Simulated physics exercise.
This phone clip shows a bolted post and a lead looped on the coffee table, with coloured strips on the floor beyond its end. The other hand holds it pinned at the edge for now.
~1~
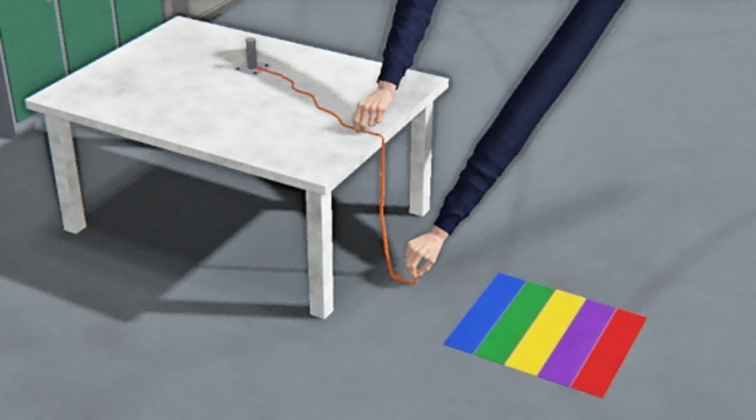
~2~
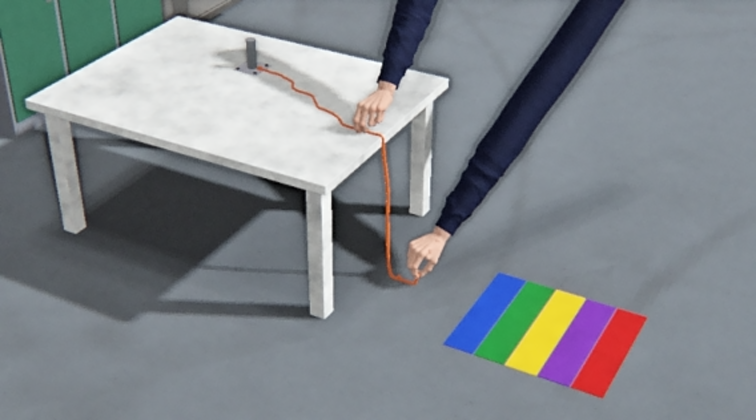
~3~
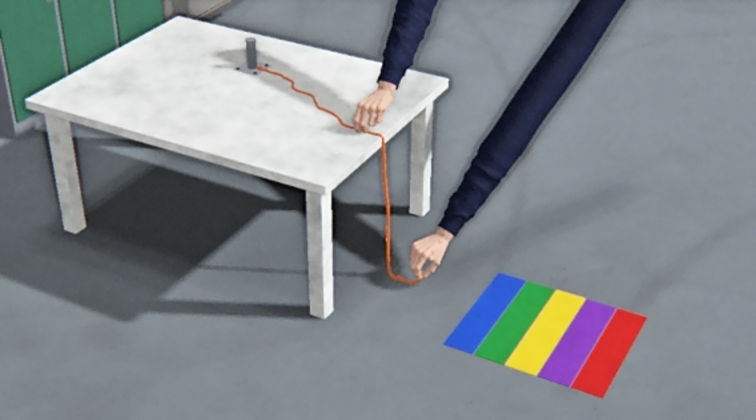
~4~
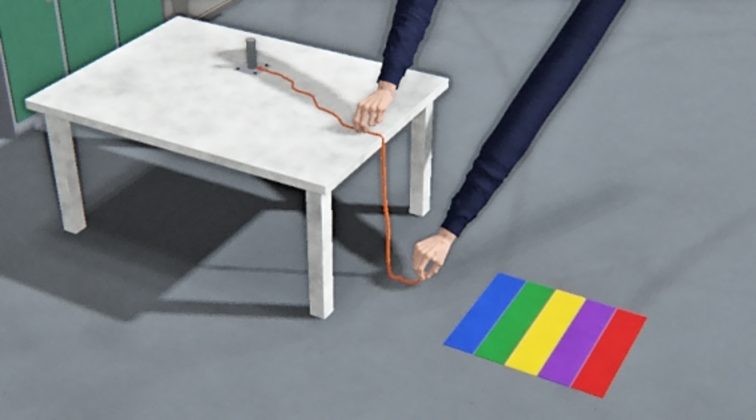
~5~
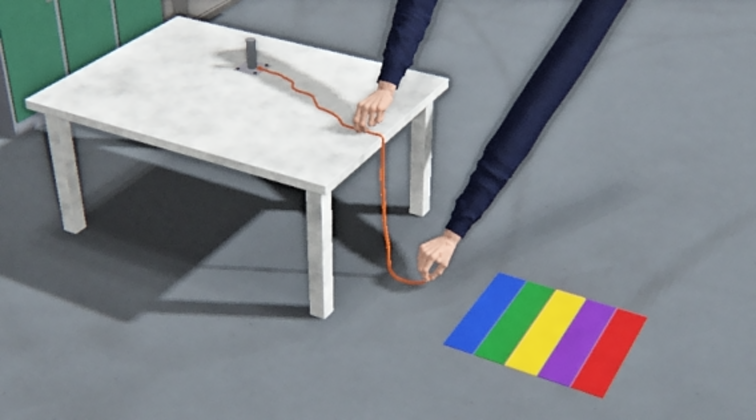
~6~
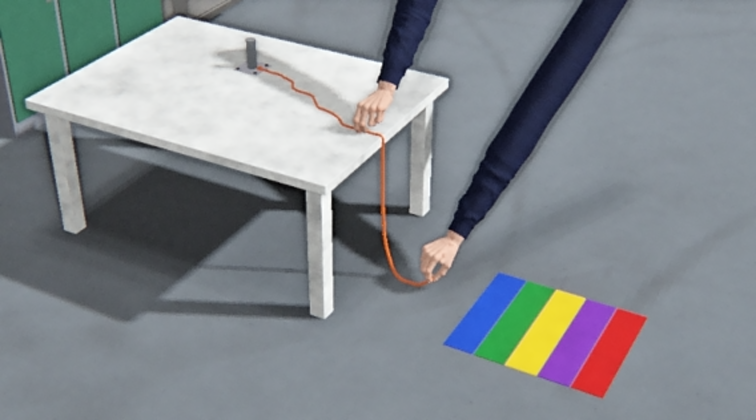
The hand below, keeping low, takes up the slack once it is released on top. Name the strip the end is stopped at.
Green.
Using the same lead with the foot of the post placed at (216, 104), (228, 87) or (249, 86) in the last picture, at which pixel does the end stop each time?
Going by the last picture, roughly (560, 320), (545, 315) and (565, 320).
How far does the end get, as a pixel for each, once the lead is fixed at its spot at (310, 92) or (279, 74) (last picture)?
(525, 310) and (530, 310).
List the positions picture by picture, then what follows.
In the first frame, end (417, 275); blue (468, 335); green (499, 345); yellow (530, 356); purple (562, 366); red (595, 377).
In the second frame, end (419, 275); lead through (282, 76) (313, 97) (340, 121) (384, 151) (388, 208) (389, 264).
In the third frame, end (422, 276).
In the fourth frame, end (425, 277); lead through (282, 76) (313, 97) (340, 121) (383, 151) (386, 207) (389, 264).
In the fifth frame, end (429, 278).
In the sixth frame, end (432, 279); lead through (282, 76) (313, 97) (340, 121) (383, 151) (383, 207) (391, 264).
Early on, end near (480, 294); over blue.
Midway, end near (509, 303); over green.
At the end of the slack, end near (526, 309); over green. It halts on the green strip.
